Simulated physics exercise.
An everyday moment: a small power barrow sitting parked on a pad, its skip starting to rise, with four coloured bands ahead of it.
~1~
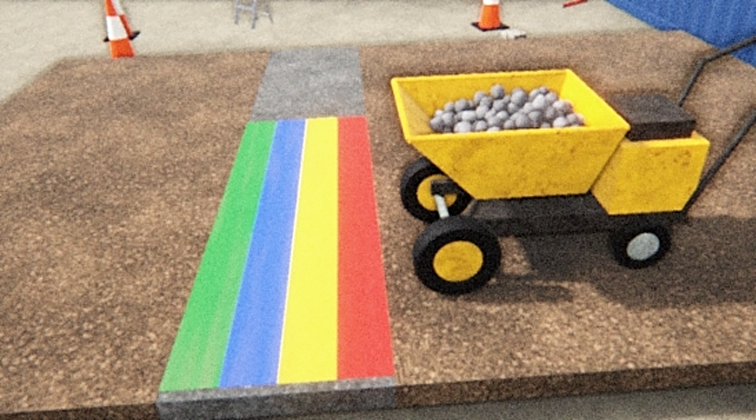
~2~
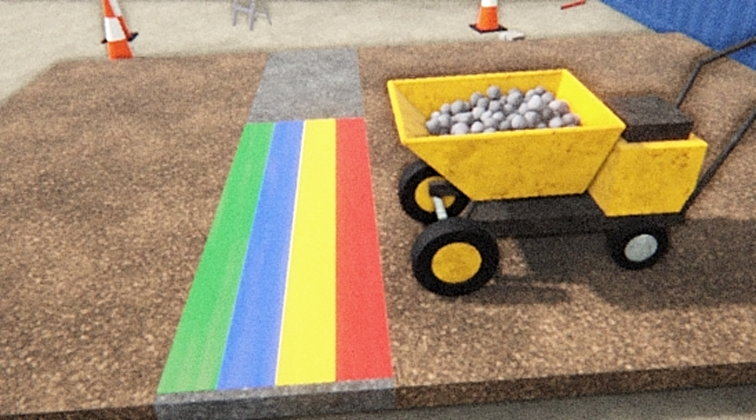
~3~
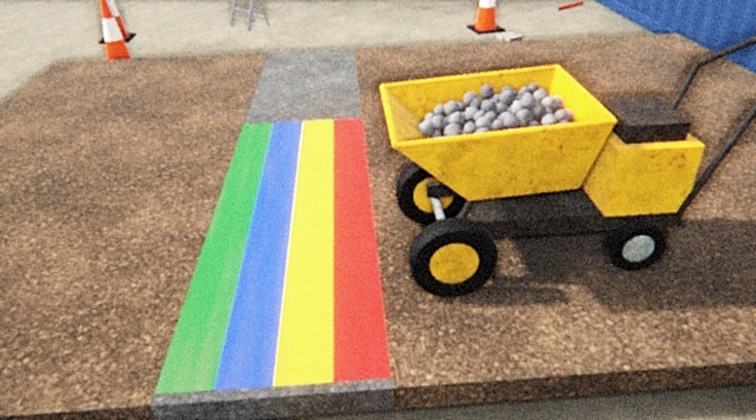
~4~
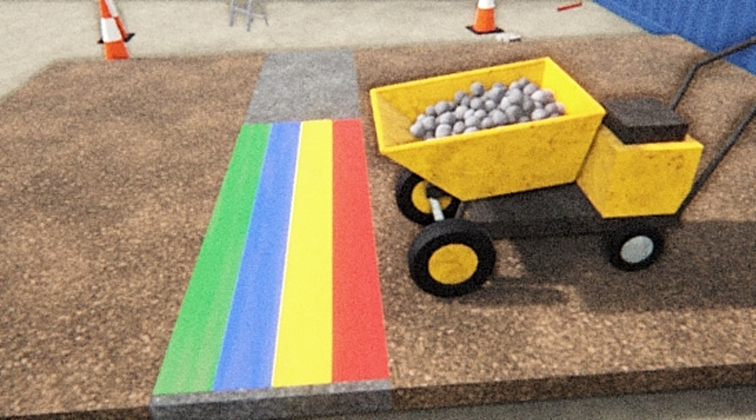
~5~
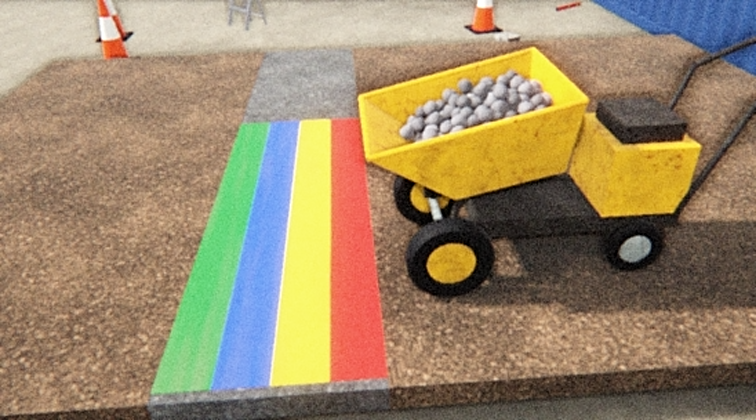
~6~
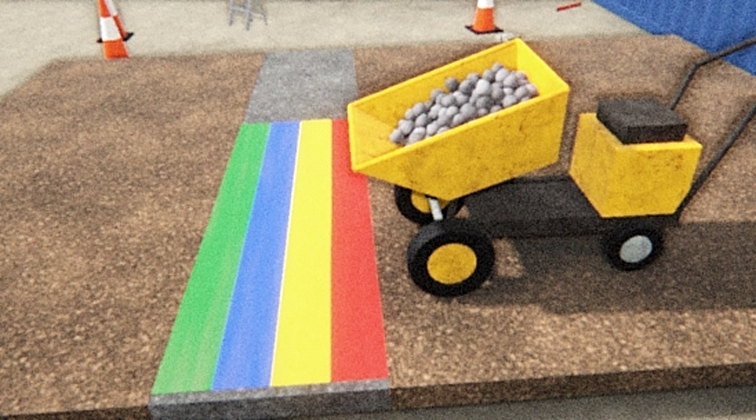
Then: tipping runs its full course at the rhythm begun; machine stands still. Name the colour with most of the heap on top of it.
Blue.
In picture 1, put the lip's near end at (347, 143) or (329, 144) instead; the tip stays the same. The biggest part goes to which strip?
In turn: The green one; the strip in green.
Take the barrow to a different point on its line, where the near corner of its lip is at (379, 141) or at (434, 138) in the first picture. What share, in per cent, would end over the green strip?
In order, close to 30 and 20 in a hundred.
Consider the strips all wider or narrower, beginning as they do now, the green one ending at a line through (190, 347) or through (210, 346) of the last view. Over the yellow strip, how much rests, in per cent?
Shares in order: Close to 10 %; close to 10 %.
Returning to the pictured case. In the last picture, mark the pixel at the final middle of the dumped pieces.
Near (253, 263).
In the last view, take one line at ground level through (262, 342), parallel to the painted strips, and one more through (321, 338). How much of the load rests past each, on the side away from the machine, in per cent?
Estimate, first then second: 60 %, 90 %.
Soon after the last picture, skip tipped steeply; all in the skip.
A little later, skip tipped right over; about two thirds in the skip; a small part over the yellow strip; about a quarter over the blue strip; a stray few over the green strip; a stray few falling.
Later still, skip tipped right over; about a quarter in the skip; about a quarter over the yellow strip; about a third over the blue strip; about a quarter over the green strip; a small part off the paint.
At rest, skip tipped right over; a small part in the skip; none over the red strip; about a quarter over the yellow strip; about a third over the blue strip; about a quarter over the green strip; a small part off the paint.
